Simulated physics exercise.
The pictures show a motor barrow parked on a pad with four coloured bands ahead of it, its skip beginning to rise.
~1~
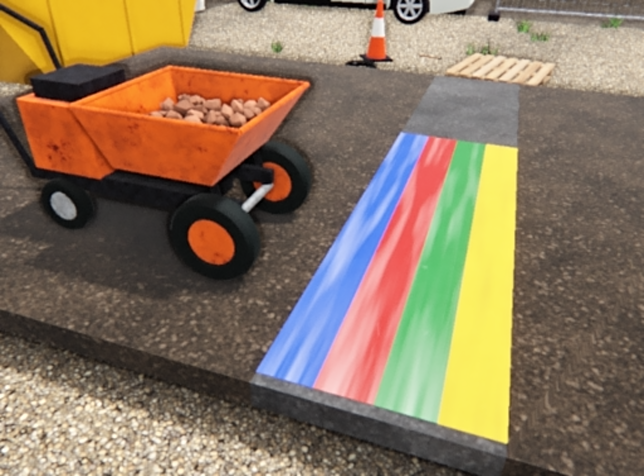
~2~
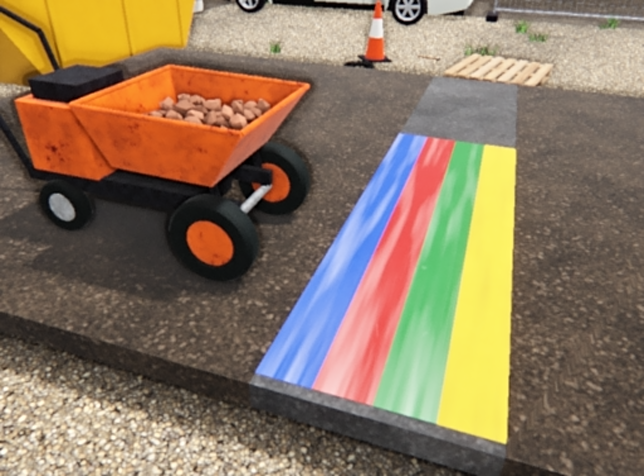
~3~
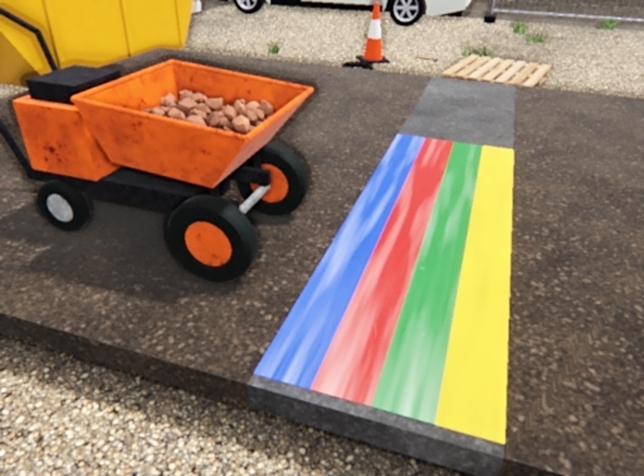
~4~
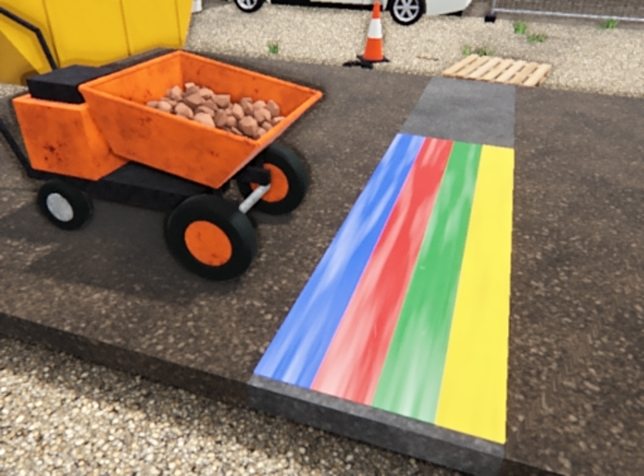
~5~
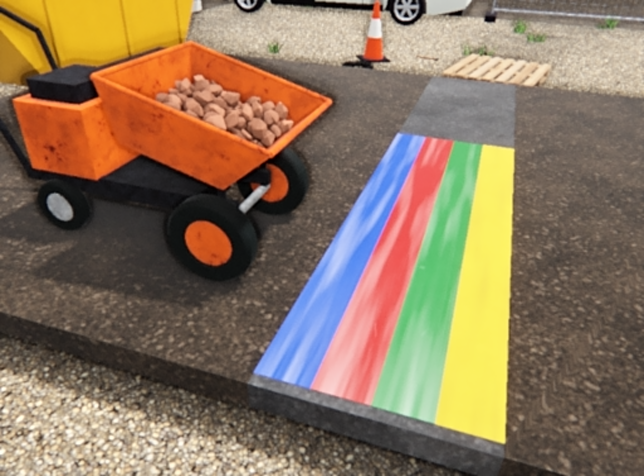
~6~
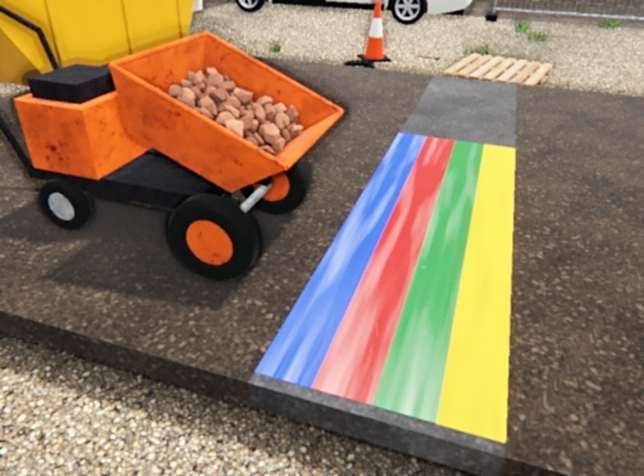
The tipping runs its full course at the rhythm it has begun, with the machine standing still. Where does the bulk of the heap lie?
Most lies over the red band.
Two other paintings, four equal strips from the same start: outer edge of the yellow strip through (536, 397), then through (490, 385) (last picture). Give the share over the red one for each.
About 40 and 40 per cent.
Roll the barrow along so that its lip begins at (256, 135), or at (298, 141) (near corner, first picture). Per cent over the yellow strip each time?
About 10 and 20 per cent.
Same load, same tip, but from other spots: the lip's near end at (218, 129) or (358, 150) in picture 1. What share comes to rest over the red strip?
About 30 and 0 per cent.
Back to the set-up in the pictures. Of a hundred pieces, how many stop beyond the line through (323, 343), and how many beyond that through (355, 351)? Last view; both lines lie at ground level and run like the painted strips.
Roughly 70 per cent, and 40 per cent.
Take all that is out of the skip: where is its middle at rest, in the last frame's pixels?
Around (393, 266).
Shortly afterwards, skip tipped steeply; the whole lot in the skip.
Next, skip tipped right over; the bulk in the skip; a little over the blue strip; a little over the red strip; only a few over the green strip.
Some moments later, skip tipped right over; near a quarter in the skip; a little over the blue strip; near a third over the red strip; near a quarter over the green strip; only a few over the yellow strip; only a few off the paint.
In the end, skip tipped right over; near a quarter in the skip; a little over the blue strip; near a third over the red strip; near a quarter over the green strip; only a few over the yellow strip; only a few off the paint.
